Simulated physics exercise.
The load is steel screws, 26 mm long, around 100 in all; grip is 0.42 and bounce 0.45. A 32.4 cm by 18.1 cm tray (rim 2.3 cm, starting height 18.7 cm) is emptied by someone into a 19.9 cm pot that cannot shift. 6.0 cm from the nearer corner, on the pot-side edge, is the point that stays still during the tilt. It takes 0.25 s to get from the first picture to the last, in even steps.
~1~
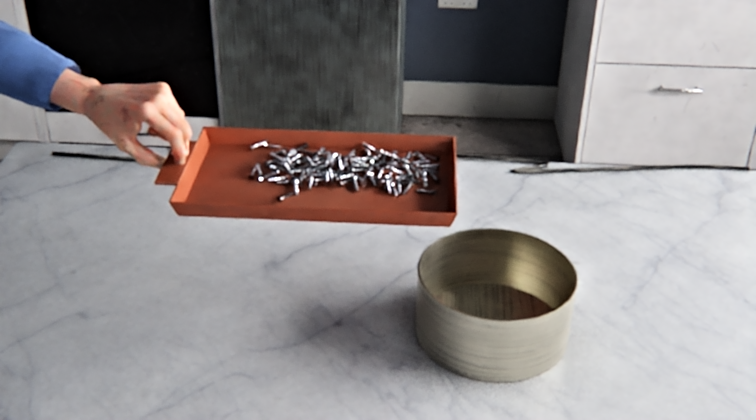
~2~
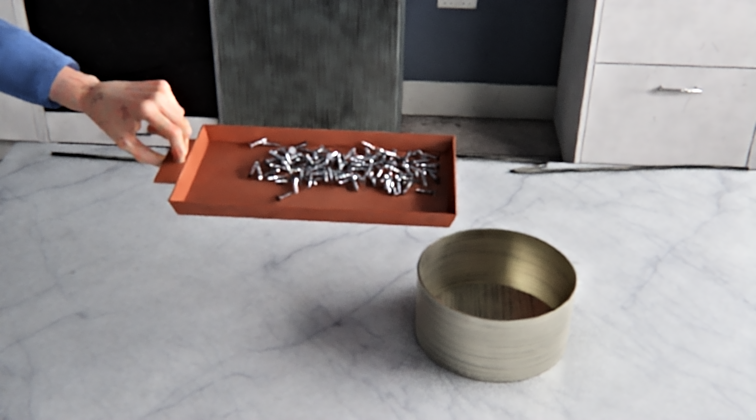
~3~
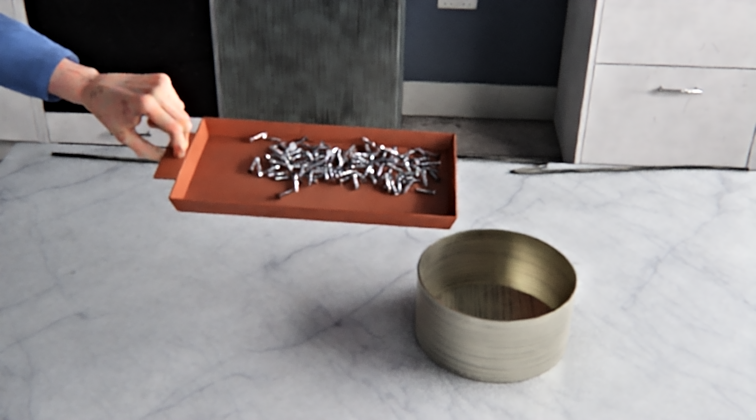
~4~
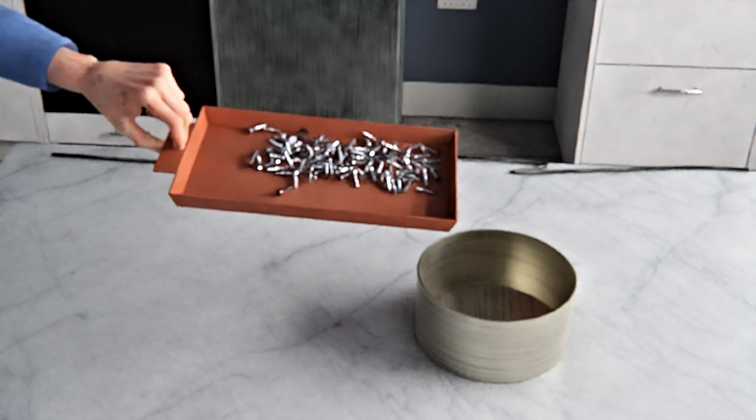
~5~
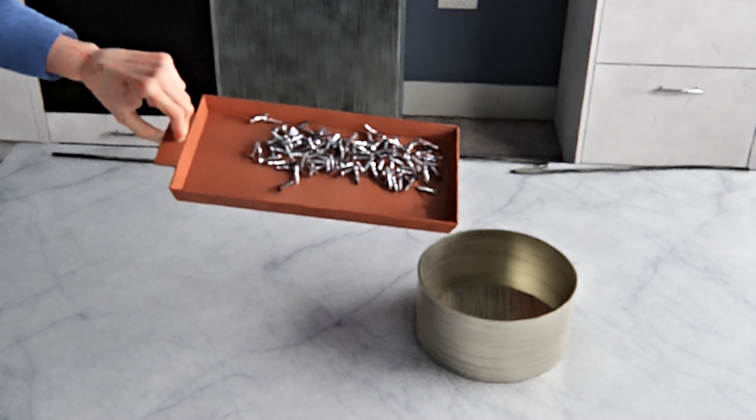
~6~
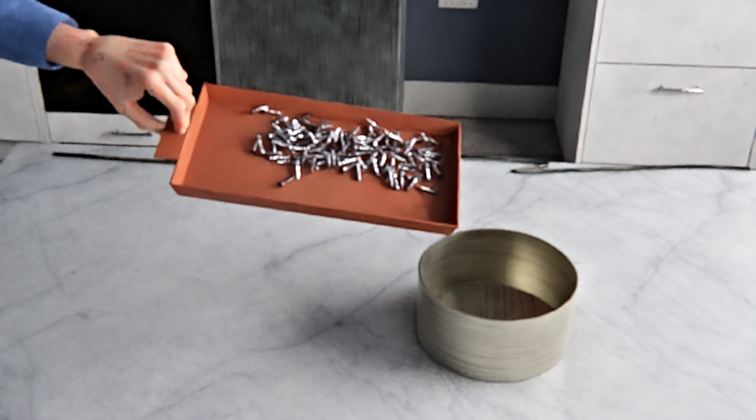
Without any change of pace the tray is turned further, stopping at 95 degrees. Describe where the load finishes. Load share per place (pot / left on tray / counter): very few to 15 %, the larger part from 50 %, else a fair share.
Pot: The larger part; left on the tray: Very few; counter: A fair share.
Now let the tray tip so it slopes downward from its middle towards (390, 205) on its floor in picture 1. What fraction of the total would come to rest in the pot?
Something like 100 in a hundred.
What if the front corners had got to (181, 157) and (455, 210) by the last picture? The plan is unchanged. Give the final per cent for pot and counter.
Split: Pot = 50, counter = 50.
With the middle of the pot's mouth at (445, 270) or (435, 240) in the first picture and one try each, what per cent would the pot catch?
Roughly 100 and 25 percent.
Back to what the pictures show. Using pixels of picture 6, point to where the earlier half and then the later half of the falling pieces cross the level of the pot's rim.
First near (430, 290), later near (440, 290).
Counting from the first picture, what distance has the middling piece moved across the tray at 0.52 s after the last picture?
13 cm.
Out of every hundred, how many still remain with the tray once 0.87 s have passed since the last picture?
About 65% of the load.
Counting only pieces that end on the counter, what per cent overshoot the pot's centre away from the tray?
Near 0 in a hundred.
Then, 0.52 s after the last picture, tilt 53 degrees; the tray holds 100 %, the pot 0 %.
Then, 0.87 s after the last picture, tilt 78 degrees; the tray holds 65 %, the pot 5 %.
Then, 1.30 s after the last picture, tilt 95 degrees; the tray holds 0 %, the pot 55 %.
In the end, pot 55 %, tray 0 %, counter 45 %.
